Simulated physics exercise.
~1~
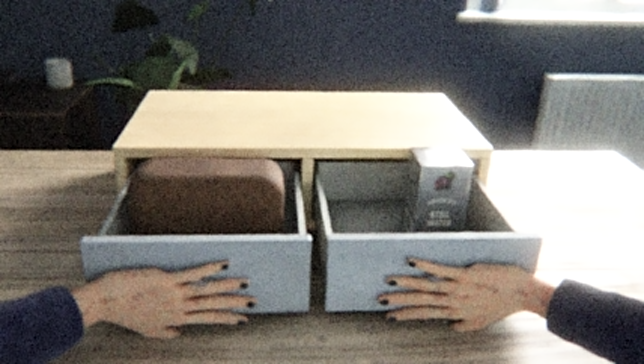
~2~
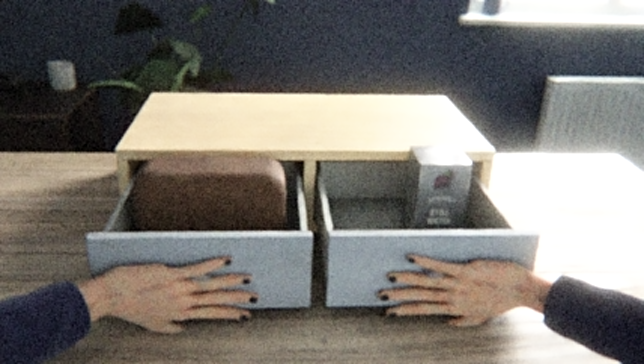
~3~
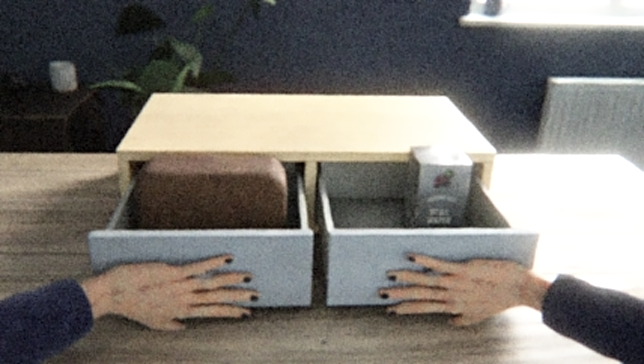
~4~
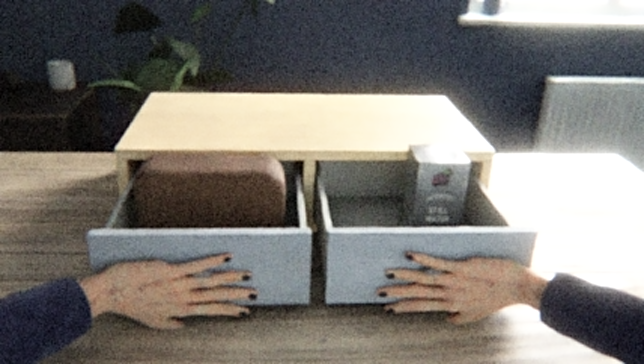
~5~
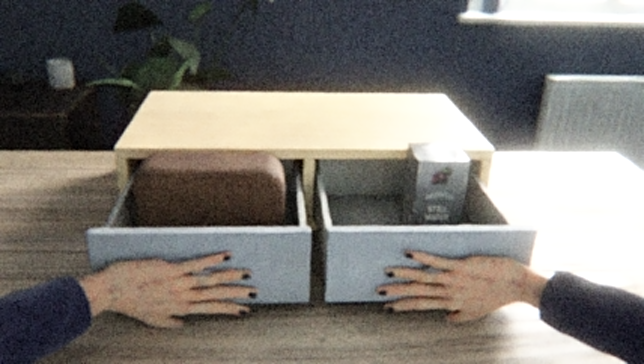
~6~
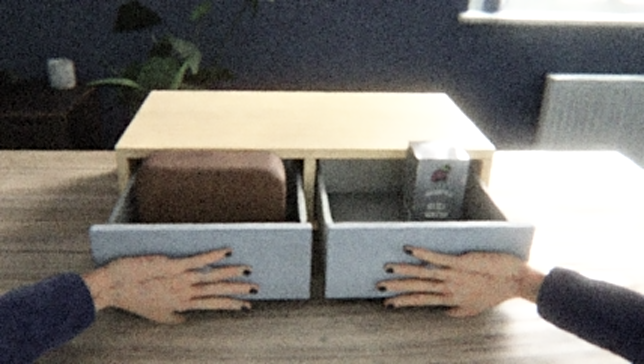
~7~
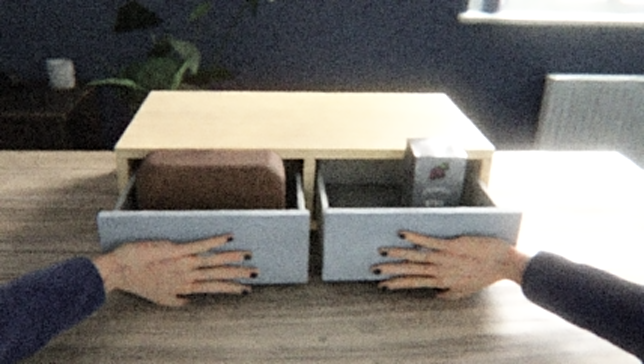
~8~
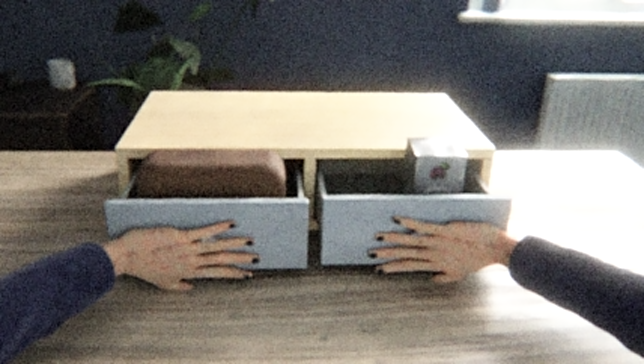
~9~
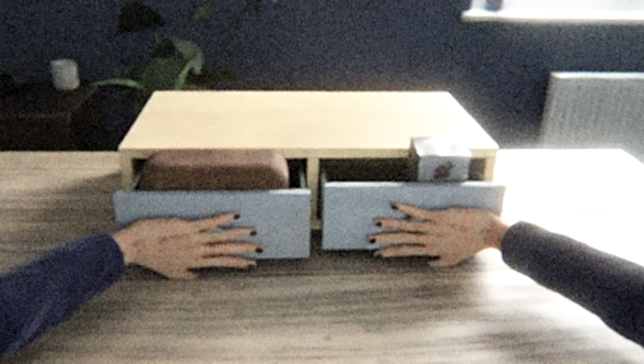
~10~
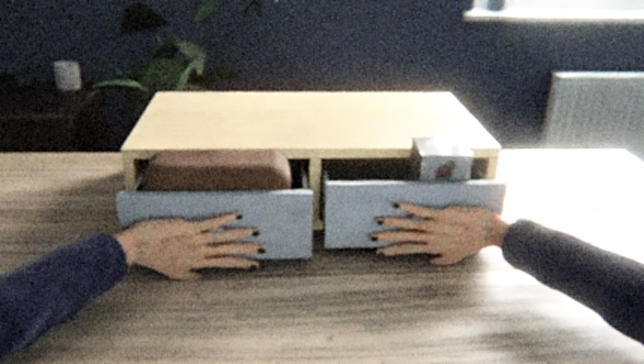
On a wooden tabletop, two hands pushing grey drawers holding a brown loaf and a carton partway in, both still open.
